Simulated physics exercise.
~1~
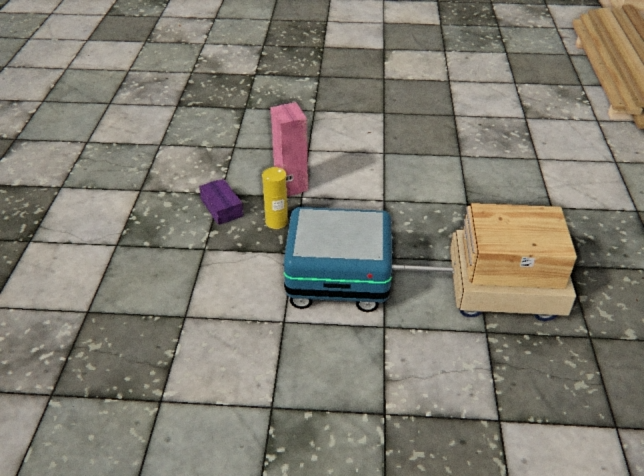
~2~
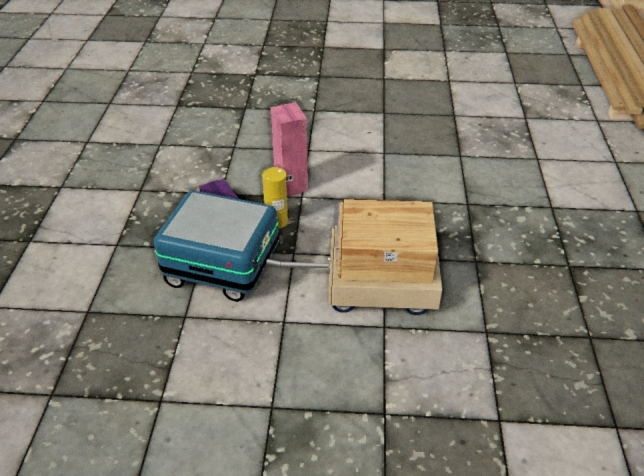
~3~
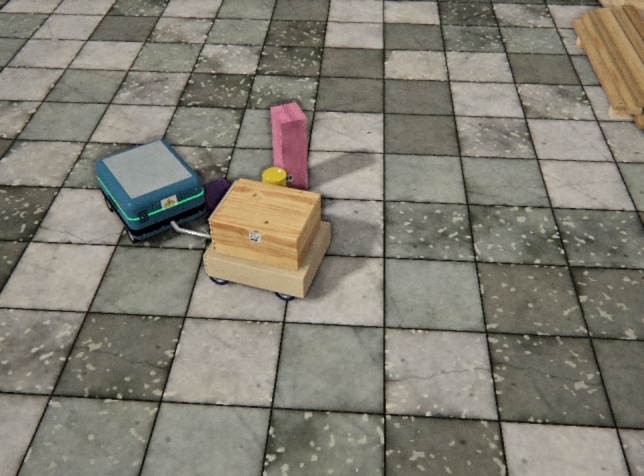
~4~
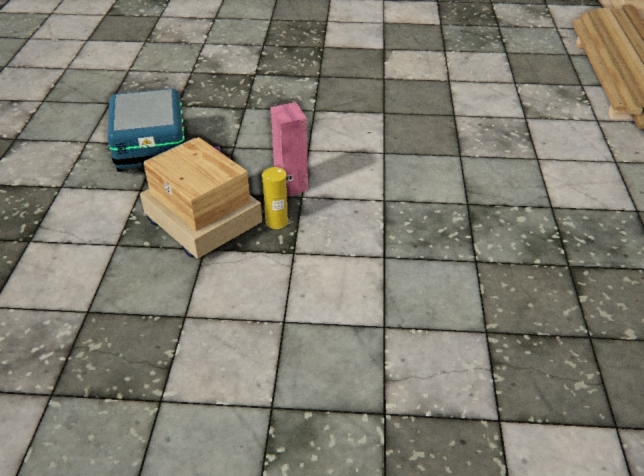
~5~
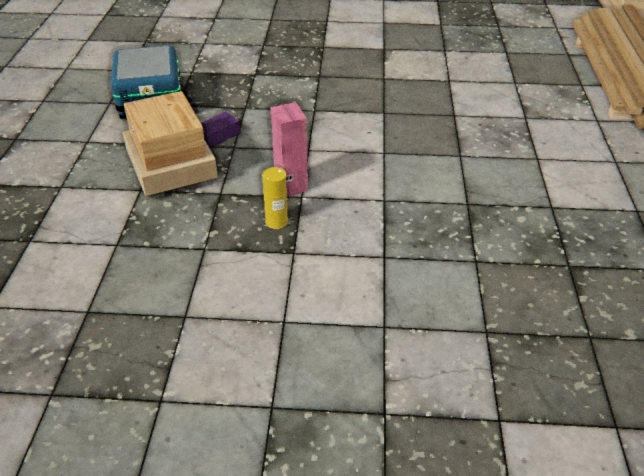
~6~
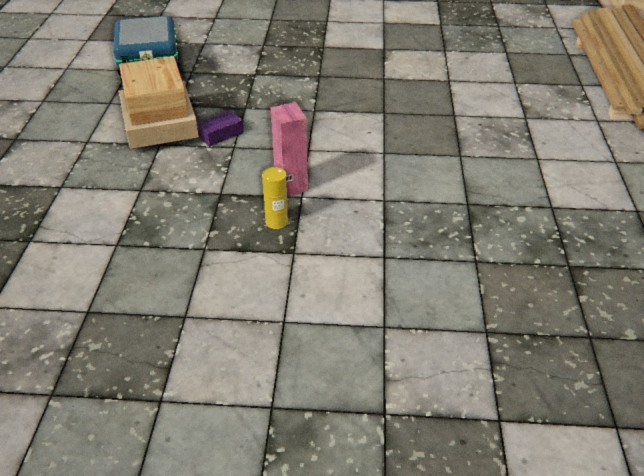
On a tiled floor, a teal tug towing a wooden cart curves around three items, and the purple box ends up shifted.
